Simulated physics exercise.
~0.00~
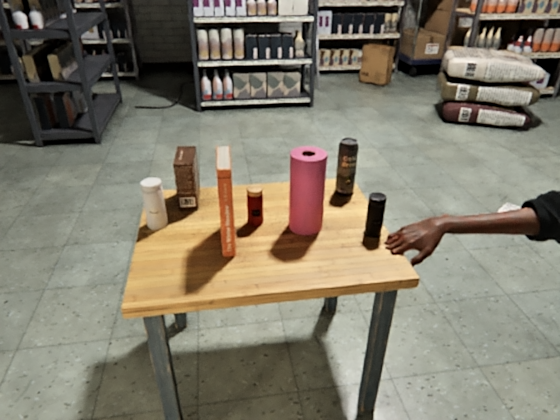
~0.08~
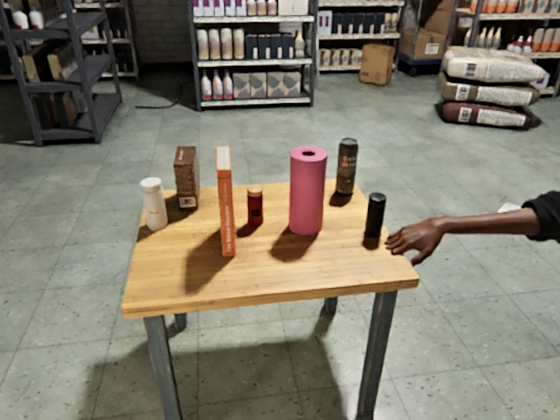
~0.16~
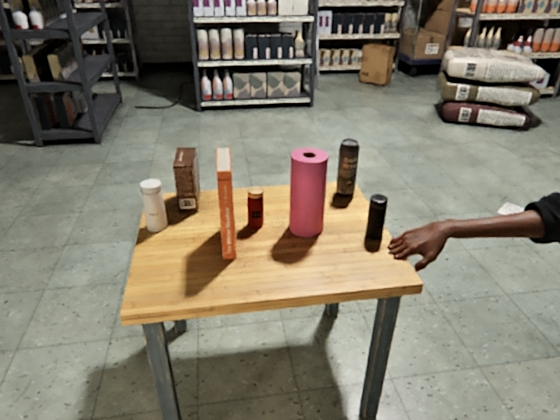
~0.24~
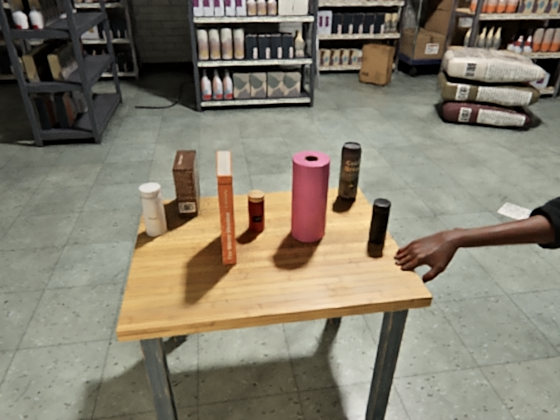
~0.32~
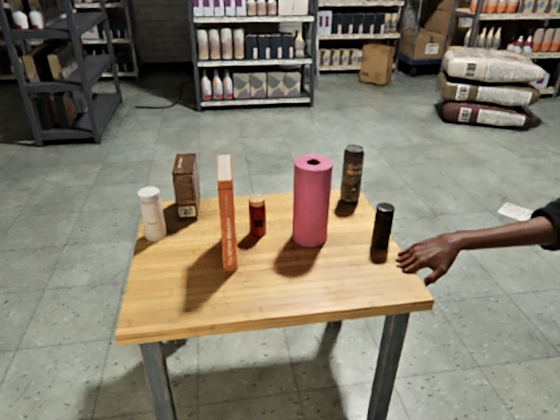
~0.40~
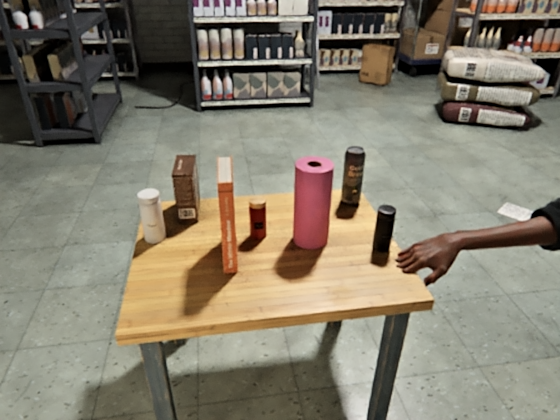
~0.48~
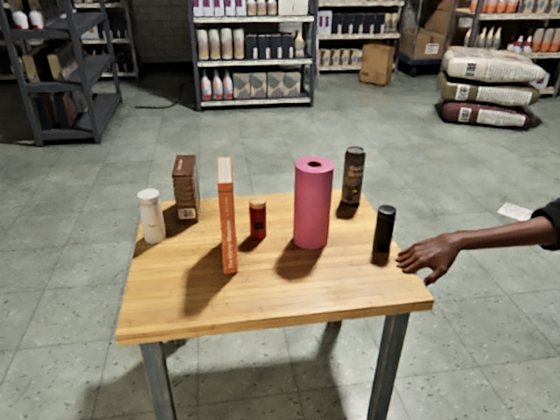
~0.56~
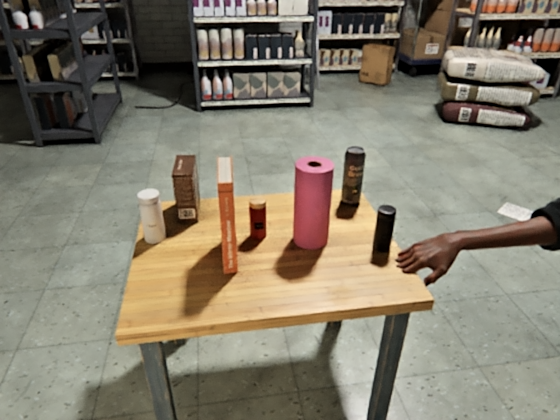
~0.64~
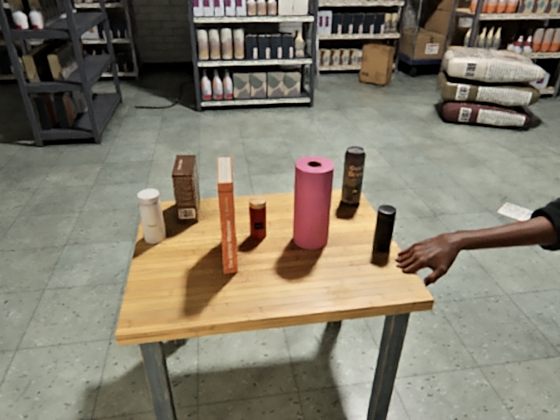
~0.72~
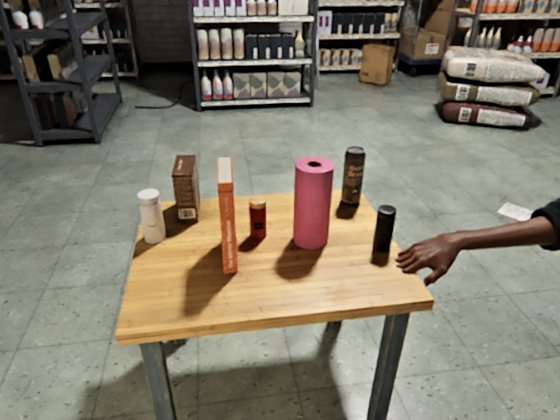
The footage shows a hand resting at the right edge of a light wooden table holding an orange book, a pink roll, shakers, a can and a packet. The table shifts slightly towards the camera, then stops with everything still standing and the hand beside it.
